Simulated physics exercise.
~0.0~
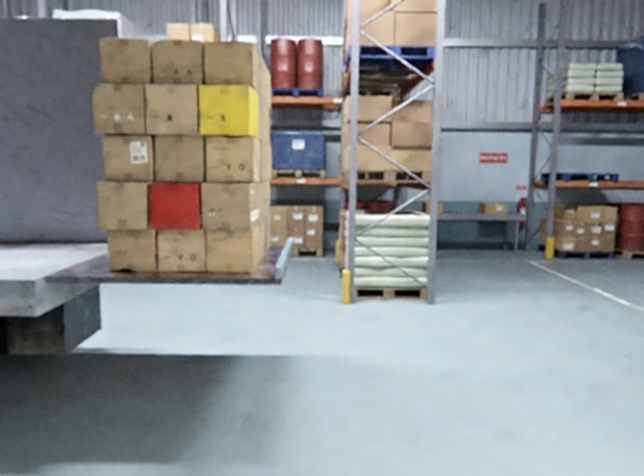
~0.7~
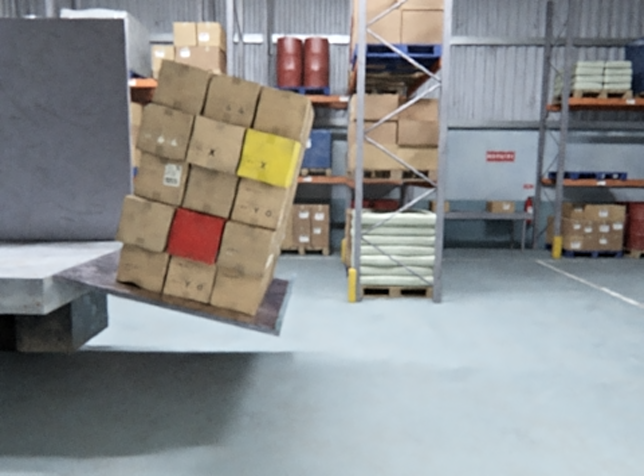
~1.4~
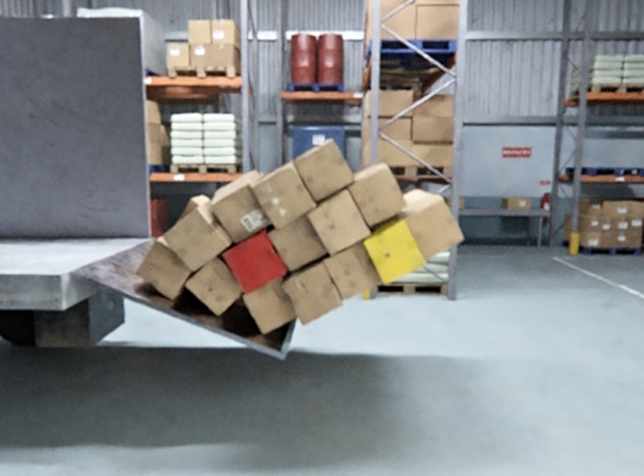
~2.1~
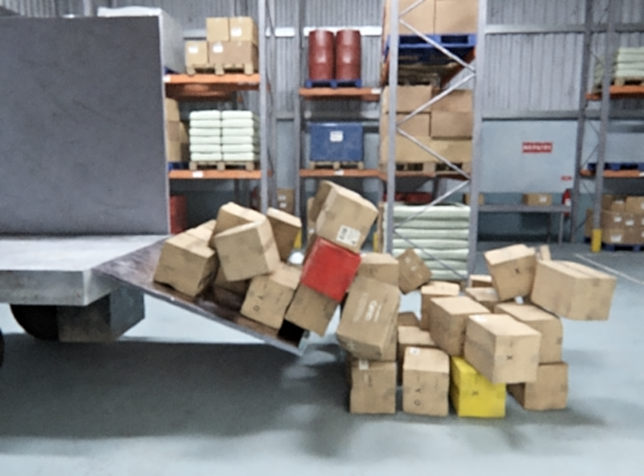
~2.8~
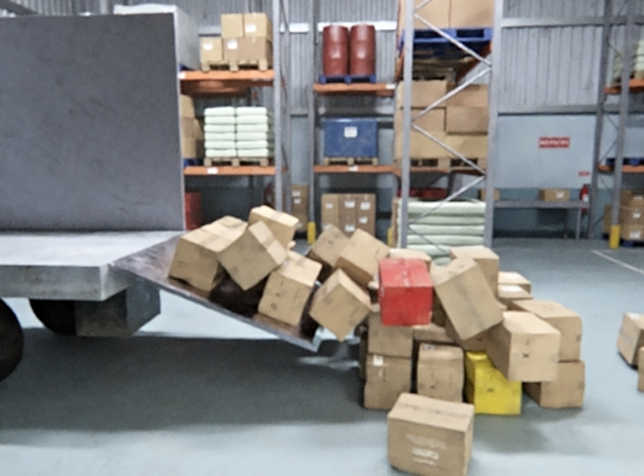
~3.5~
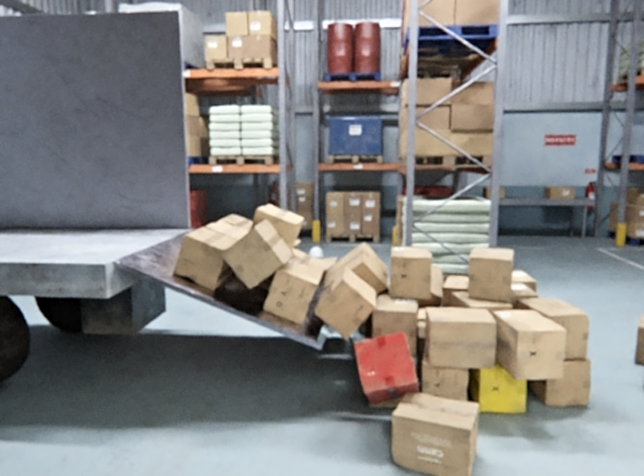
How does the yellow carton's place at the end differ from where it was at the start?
It starts near the top of the upright stack on the platform and ends down on the floor to the right of the tail lift, among the fallen cartons.
